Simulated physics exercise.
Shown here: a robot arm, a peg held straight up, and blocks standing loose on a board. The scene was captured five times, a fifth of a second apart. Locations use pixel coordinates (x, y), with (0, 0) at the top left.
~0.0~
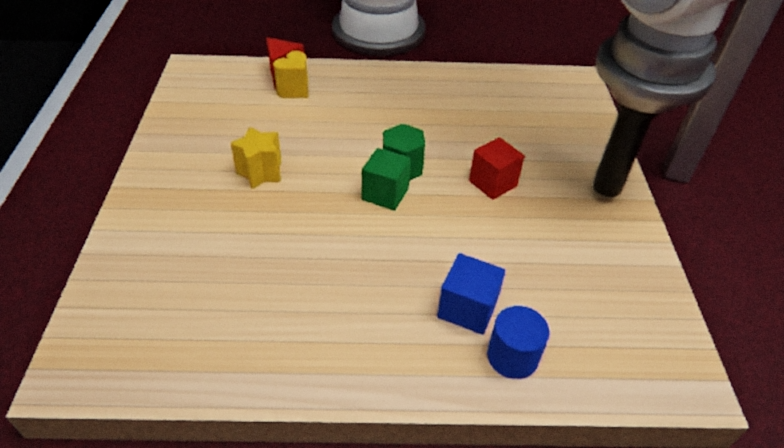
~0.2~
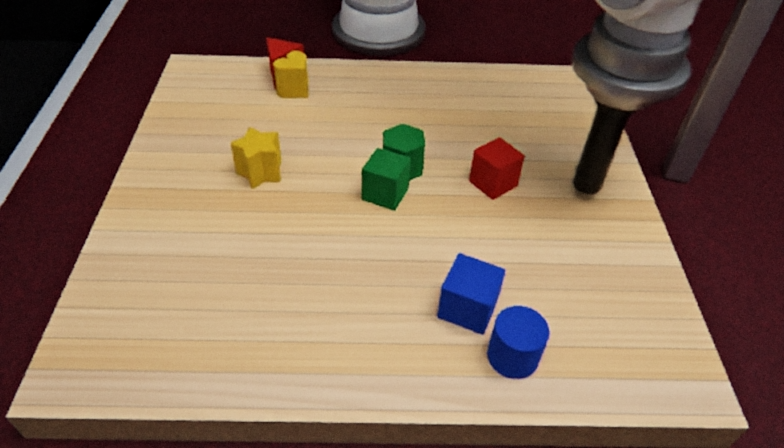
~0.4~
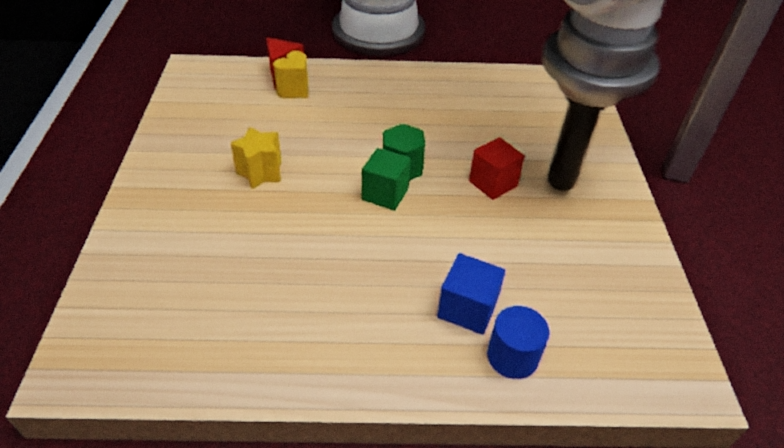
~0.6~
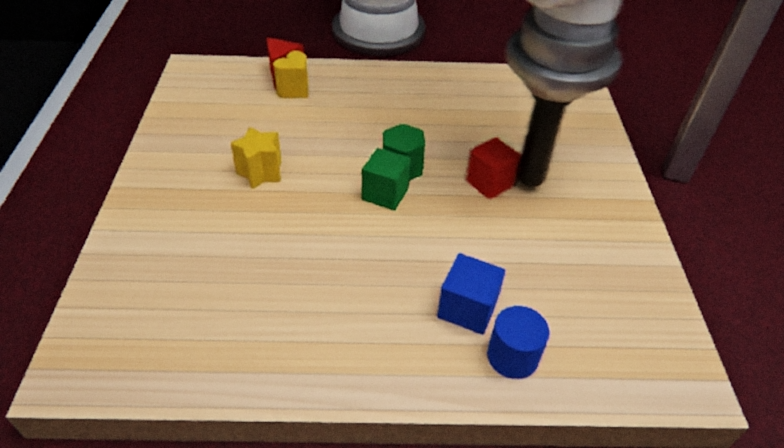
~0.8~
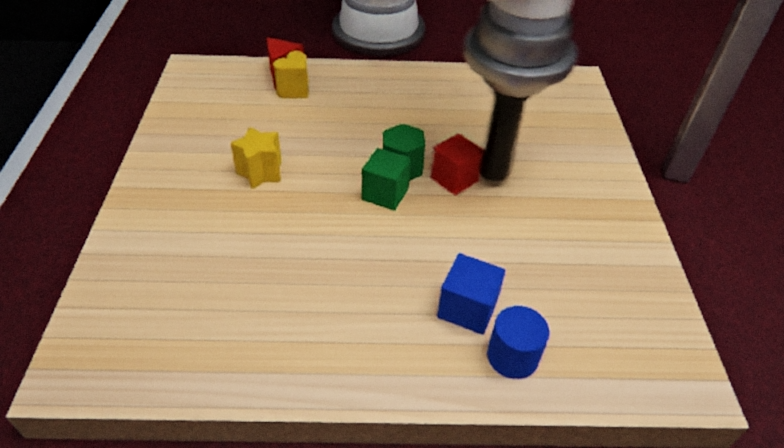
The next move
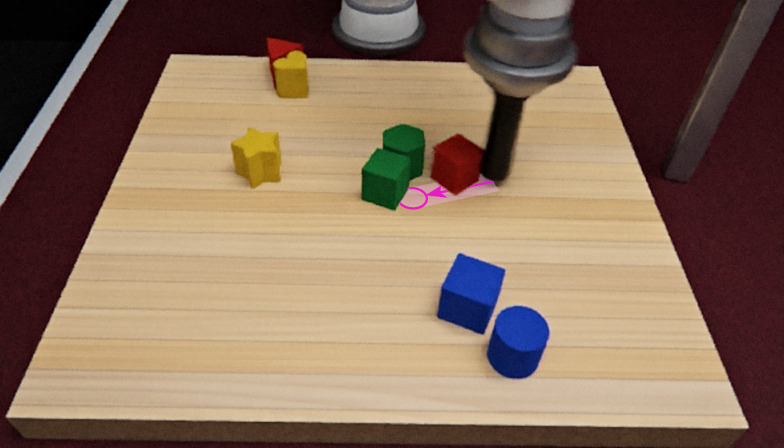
The footage shows a robot arm moving an upright black peg leftward across a wooden board of scattered coloured blocks, meeting the red block and pushing it left toward two green blocks, while the other blocks stay still.
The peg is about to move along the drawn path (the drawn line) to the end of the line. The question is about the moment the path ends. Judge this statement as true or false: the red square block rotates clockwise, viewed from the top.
It is true.
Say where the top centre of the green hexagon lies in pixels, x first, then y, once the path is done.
Top centre: (377, 125).
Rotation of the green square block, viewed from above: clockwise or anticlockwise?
Rotation: Counter-clockwise.
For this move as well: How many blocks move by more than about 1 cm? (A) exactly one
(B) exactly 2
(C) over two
My pick is C.
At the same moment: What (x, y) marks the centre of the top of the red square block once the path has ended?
It is at (383, 152).
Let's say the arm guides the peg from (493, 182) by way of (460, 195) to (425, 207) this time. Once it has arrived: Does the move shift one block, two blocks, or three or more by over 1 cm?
My prediction: No fewer than three blocks.
Drawn move, from (493, 182) to (412, 198).
The first path, step by step. Halfway along, peg (454, 181); green square block (377, 165); green hexagon (385, 132), turned 40° clockwise; red square block (417, 152), turned 15° clockwise.
At the end, peg (413, 189); green square block (345, 167), turned 55° anticlockwise; green hexagon (377, 125), turned 75° clockwise; red square block (383, 152), turned 50° clockwise.
